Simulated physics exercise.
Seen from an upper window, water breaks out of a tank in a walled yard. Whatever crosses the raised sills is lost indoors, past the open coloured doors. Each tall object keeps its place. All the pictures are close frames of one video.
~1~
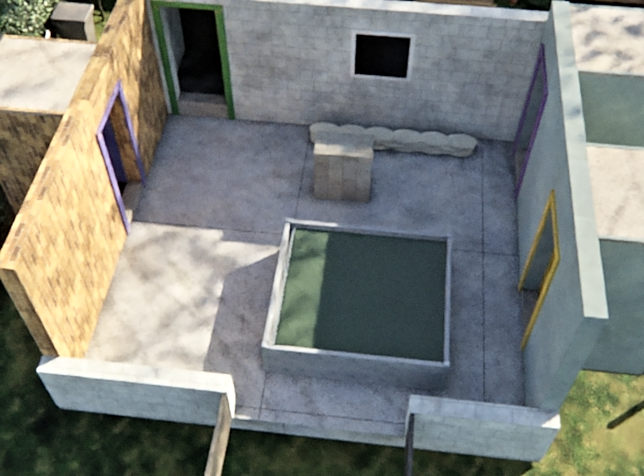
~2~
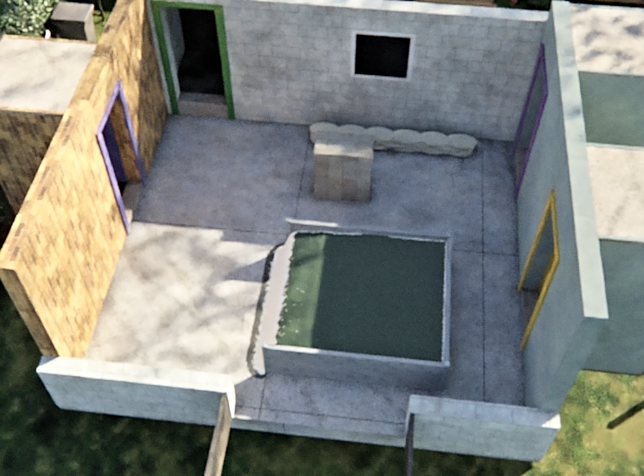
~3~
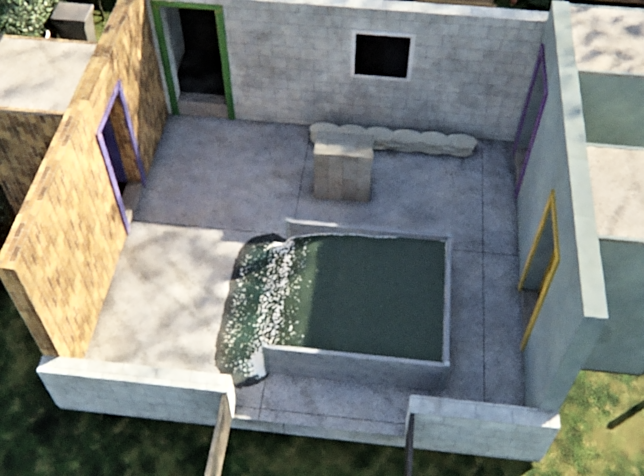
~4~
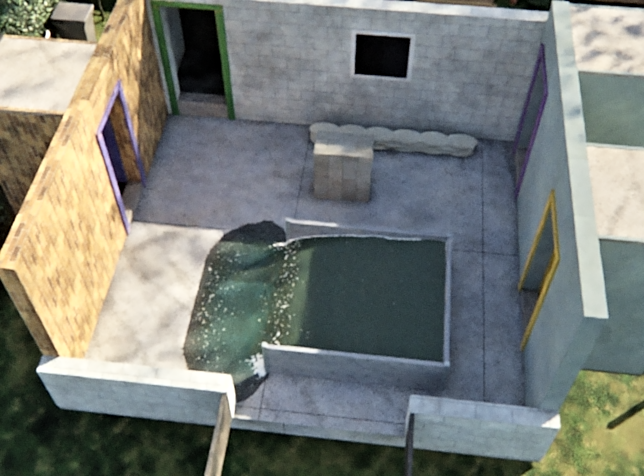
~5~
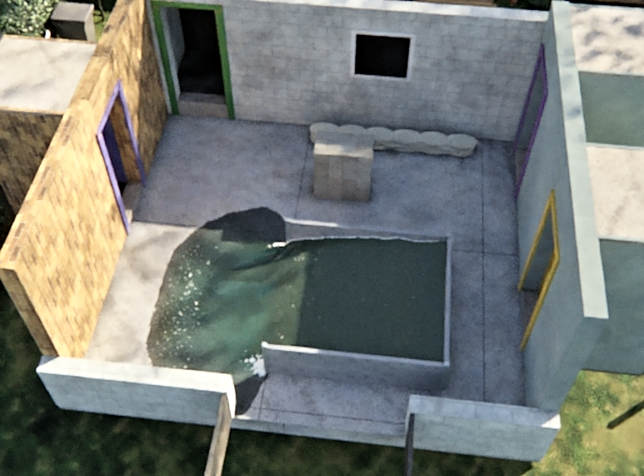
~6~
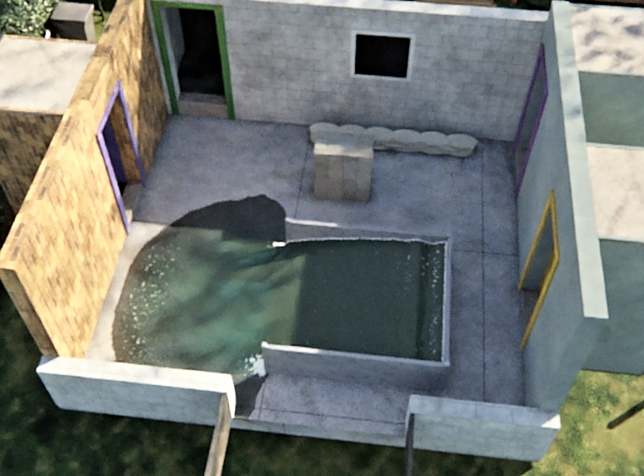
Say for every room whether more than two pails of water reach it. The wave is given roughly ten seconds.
My prediction: Green door: Little enough water; yellow door: Little enough water; blue door: Too much water; purple door: Little enough water.
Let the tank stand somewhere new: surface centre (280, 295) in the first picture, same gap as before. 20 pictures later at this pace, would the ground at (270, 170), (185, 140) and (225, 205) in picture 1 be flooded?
Taking the three spots in that order, I'd say drenched, then drenched, then drenched.
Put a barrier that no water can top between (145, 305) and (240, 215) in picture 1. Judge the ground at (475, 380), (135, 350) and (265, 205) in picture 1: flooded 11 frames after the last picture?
Log, spots one to three: Spared; swamped; swamped.
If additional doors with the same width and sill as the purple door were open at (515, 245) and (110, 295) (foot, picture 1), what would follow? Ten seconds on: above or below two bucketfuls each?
Result, in order - first ends up lower; second ends up higher.
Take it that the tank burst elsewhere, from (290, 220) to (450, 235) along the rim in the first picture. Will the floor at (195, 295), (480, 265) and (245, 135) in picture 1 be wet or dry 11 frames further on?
The first spot is spared, the second spared and the third soaked.
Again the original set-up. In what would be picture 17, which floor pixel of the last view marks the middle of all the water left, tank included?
(237, 299).
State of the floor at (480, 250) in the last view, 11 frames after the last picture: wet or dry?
That spot would be not wet.
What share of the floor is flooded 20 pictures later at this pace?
About 45 per cent.
A moment on, water covers 35 % of the floor; the green door not reached, the yellow door not reached, the blue door wet at the sill, nothing in, the purple door not reached.
Next, water covers 40 % of the floor; the green door not reached, the yellow door not reached, the blue door under two buckets in, the purple door not reached.
Then, water covers 45 % of the floor; the green door wet at the sill, nothing in, the yellow door not reached, the blue door over two buckets in, the purple door not reached.
Later, water covers 75 % of the floor; the green door wet at the sill, nothing in, the yellow door not reached, the blue door over two buckets in, the purple door wet at the sill, nothing in.
In the end, water covers 90 % of the floor; the green door wet at the sill, nothing in, the yellow door wet at the sill, nothing in, the blue door over two buckets in, the purple door wet at the sill, nothing in.
